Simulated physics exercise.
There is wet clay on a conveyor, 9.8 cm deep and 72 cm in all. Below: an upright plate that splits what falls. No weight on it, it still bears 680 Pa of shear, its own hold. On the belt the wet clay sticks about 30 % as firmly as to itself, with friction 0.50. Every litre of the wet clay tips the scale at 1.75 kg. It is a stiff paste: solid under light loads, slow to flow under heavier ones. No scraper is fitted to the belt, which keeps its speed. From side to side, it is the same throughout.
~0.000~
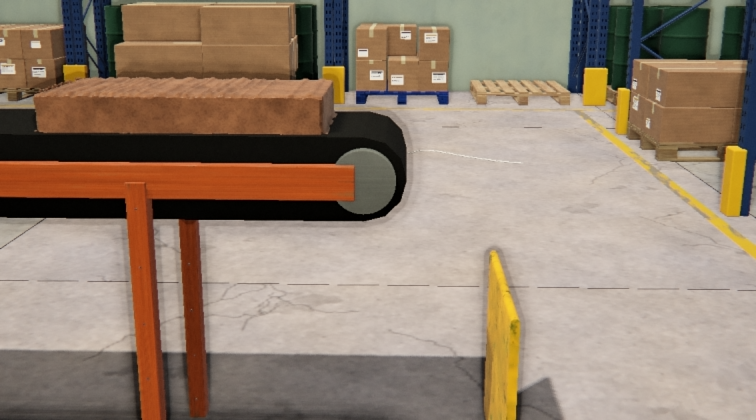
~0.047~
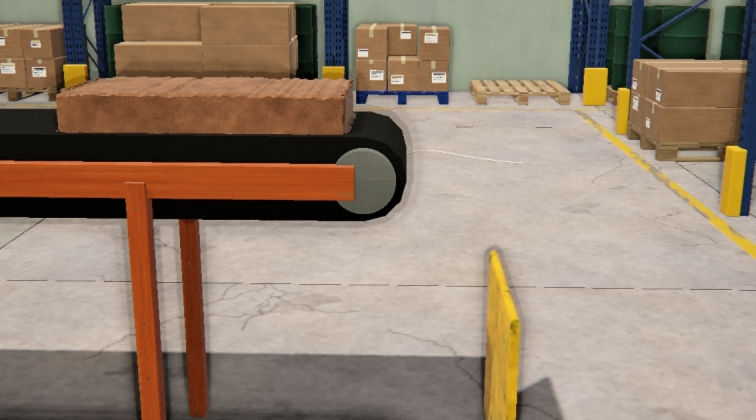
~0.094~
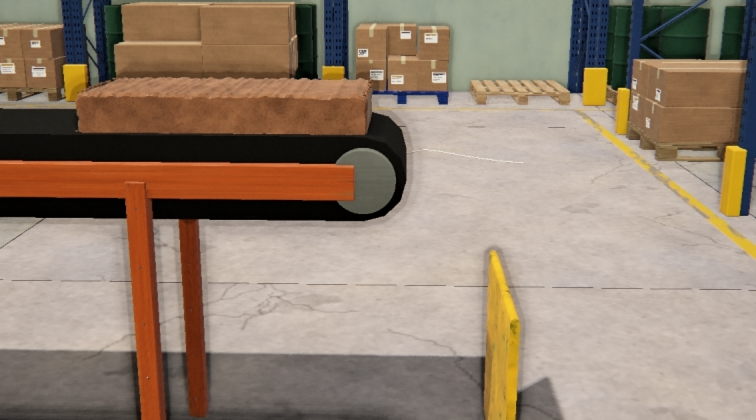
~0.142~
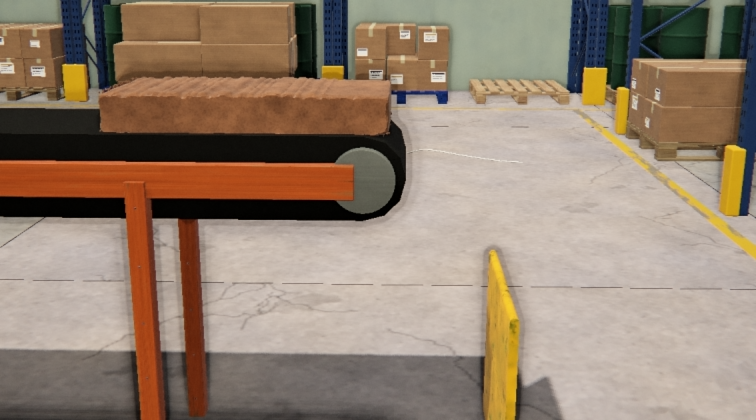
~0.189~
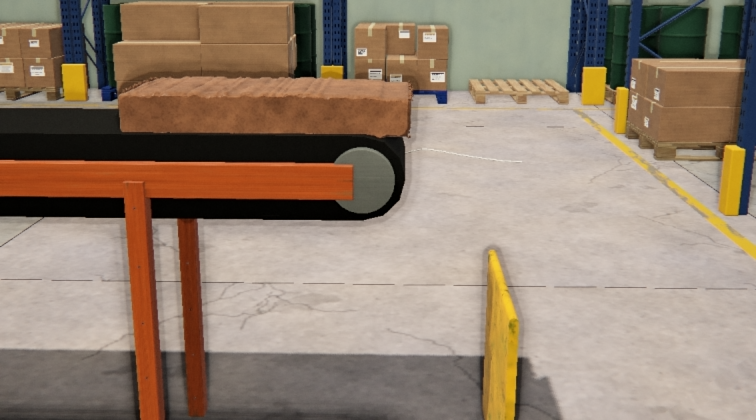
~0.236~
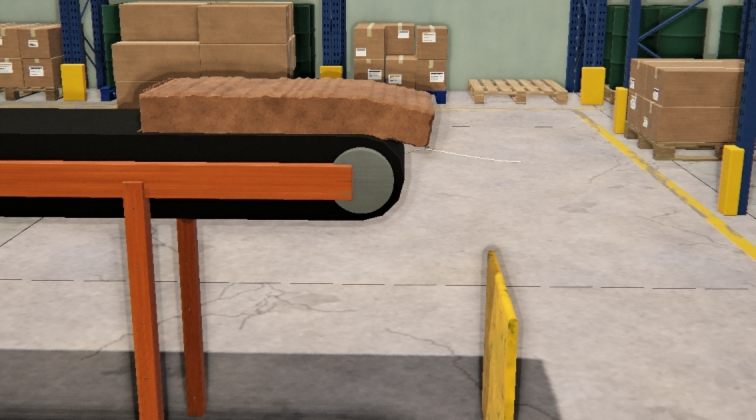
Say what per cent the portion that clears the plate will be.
Roughly 41 out of 100.
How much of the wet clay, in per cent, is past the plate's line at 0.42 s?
Roughly 0 per cent.
By 0.42 s, 0 % is beyond the plate's line.
By 0.65 s, 17 % is beyond the plate's line.
By 0.87 s, 25 % is beyond the plate's line.
By 1.09 s, 41 % is beyond the plate's line.
By 2.27 s, at the end, 41 % is beyond the plate's line.
